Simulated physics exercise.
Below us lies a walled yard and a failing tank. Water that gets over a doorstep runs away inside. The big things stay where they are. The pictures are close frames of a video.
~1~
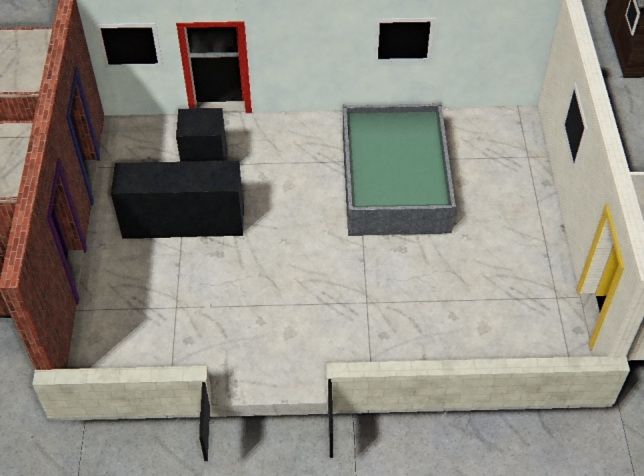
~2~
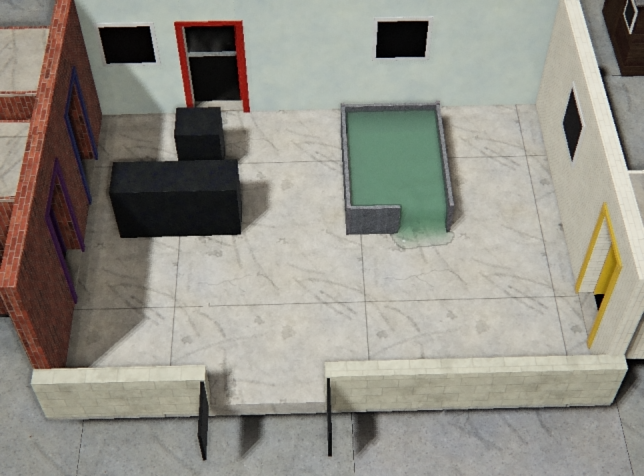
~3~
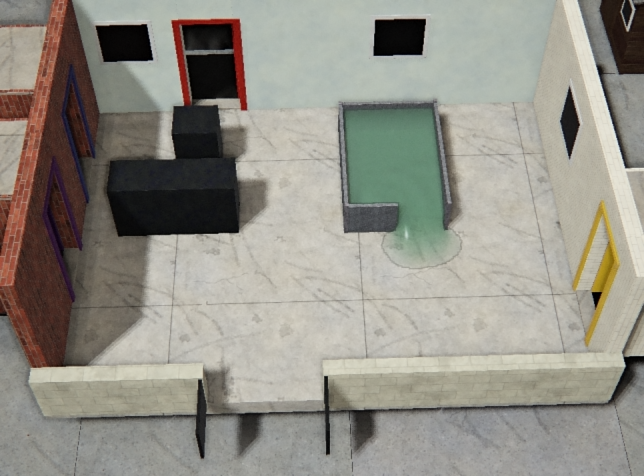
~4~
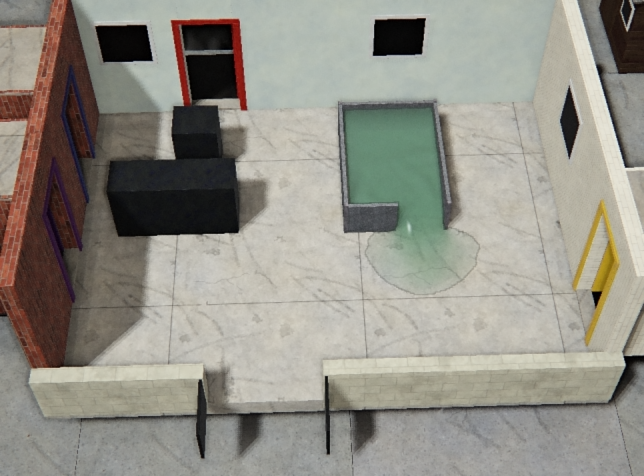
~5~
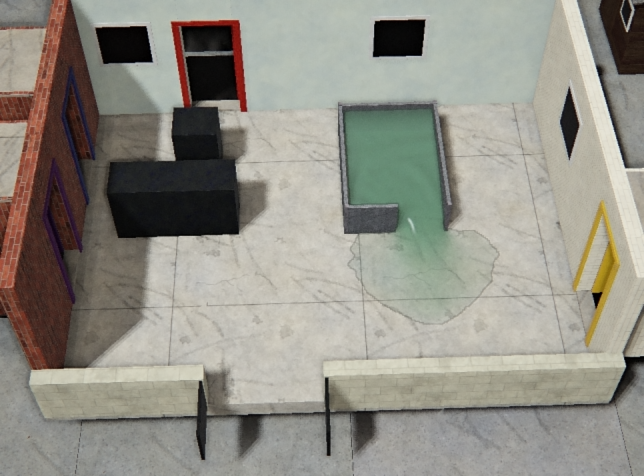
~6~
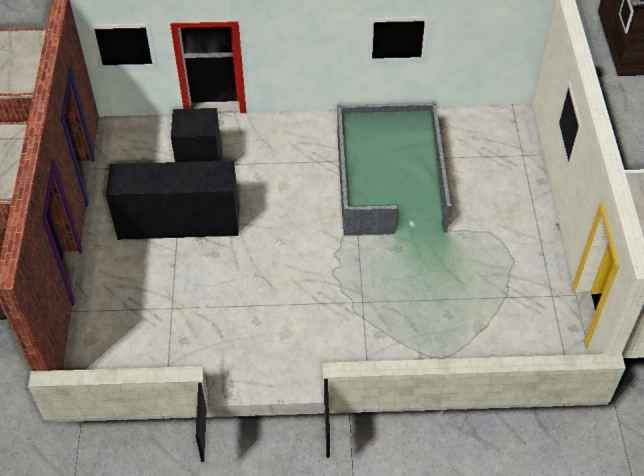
In a walled yard, green water pours through a tank's broken front and spreads across the floor.
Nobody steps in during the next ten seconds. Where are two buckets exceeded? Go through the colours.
In the end: The purple door admits no more than that; the red door admits no more than that; the blue door admits no more than that; the yellow door lets in a lot.
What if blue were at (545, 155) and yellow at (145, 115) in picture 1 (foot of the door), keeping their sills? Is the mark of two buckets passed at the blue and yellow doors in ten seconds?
Then: Blue door is under; yellow door takes less.
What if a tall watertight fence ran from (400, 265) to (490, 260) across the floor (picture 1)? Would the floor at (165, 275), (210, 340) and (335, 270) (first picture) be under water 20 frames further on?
One after the other: Under water, awash, wet.
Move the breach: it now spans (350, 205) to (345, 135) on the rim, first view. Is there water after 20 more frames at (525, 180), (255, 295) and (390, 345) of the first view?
As listed: Free of water, wet, free of water.
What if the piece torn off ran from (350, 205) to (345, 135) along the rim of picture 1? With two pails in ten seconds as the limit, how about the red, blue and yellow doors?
Then: Red is over; blue floods; yellow is under.
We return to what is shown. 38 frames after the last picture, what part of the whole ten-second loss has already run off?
I make it 70 per cent.
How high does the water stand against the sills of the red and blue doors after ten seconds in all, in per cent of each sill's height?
Roughly 0 per cent, then 100 per cent.
A moment on, water covers 20 % of the floor; the purple door not reached, the red door not reached, the blue door not reached, the yellow door not reached.
Next, water covers 25 % of the floor; the purple door not reached, the red door not reached, the blue door not reached, the yellow door under two buckets in.
Then, water covers 30 % of the floor; the purple door not reached, the red door not reached, the blue door not reached, the yellow door over two buckets in.
Later, water covers 65 % of the floor; the purple door wet at the sill, nothing in, the red door not reached, the blue door not reached, the yellow door far over two buckets in.
In the end, water covers 75 % of the floor; the purple door wet at the sill, nothing in, the red door not reached, the blue door wet at the sill, nothing in, the yellow door far over two buckets in.
